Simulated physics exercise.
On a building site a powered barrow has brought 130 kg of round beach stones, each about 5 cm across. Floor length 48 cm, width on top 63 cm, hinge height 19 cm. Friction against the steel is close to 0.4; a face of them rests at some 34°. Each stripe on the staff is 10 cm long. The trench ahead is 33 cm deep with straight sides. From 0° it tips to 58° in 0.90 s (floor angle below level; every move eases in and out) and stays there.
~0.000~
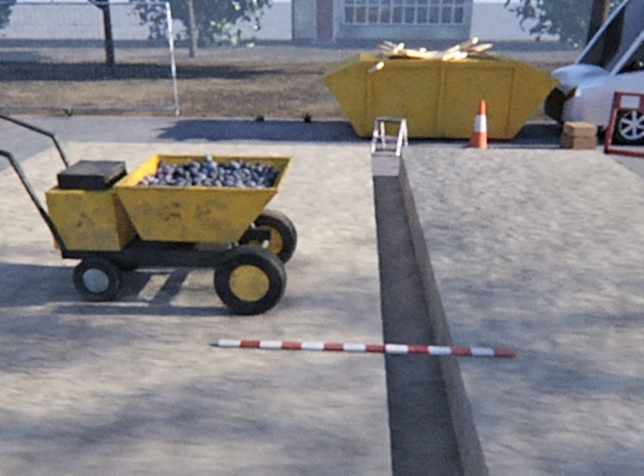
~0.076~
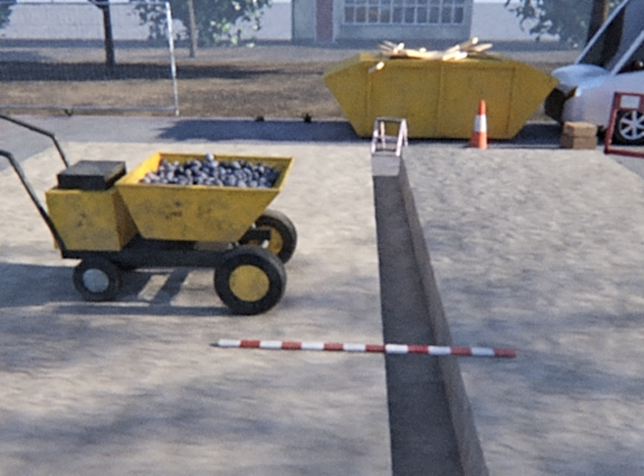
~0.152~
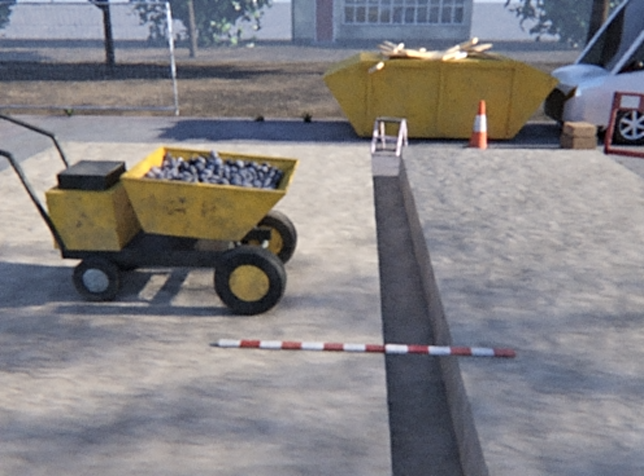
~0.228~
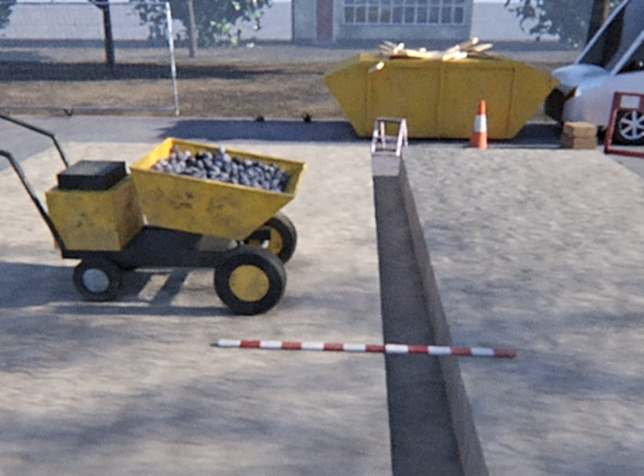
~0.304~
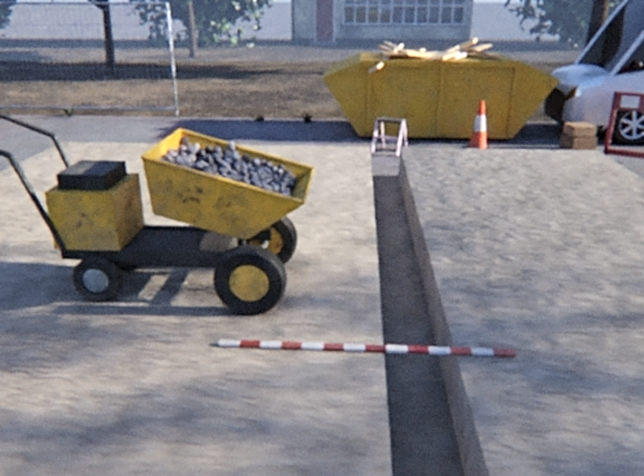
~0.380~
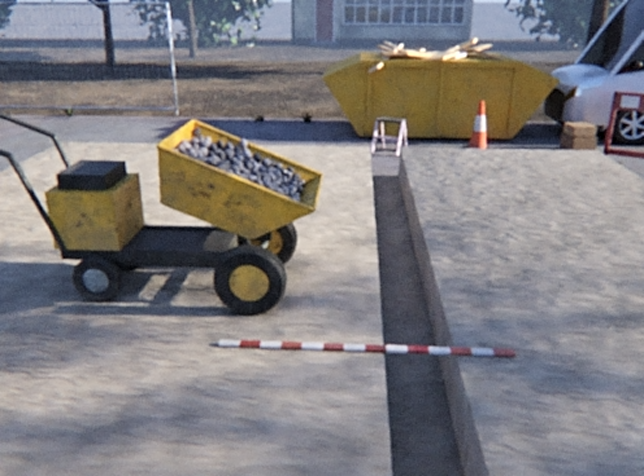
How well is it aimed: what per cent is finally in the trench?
Roughly 66 per cent ends in the trench.
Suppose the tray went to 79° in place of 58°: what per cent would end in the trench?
It would be near 85 per cent.
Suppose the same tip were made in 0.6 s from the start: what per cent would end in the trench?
In that case some 65 per cent.
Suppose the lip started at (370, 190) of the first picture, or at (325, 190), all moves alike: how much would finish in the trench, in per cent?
Near 25 per cent from the first place, 60 from the second.
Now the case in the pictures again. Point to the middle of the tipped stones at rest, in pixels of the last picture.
Their middle is at about (401, 328).
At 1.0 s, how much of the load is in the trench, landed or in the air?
About 5 per cent by then.
After 0.7 s the floor is at 49°; 100 % in the tray; the foremost stones are at (336, 233).
After 1.0 s the floor is at 58°; 85 % in the tray, 11 % short of the trench, 5 % in the trench; the foremost stones are at (399, 299).
After 1.4 s the floor is at 58°; 49 % in the tray, 11 % short of the trench, 40 % in the trench; the foremost stones are at (441, 319).
After 3.3 s the floor is at 58°; 17 % in the tray, 17 % short of the trench, 66 % in the trench; the foremost stones are at (460, 315).
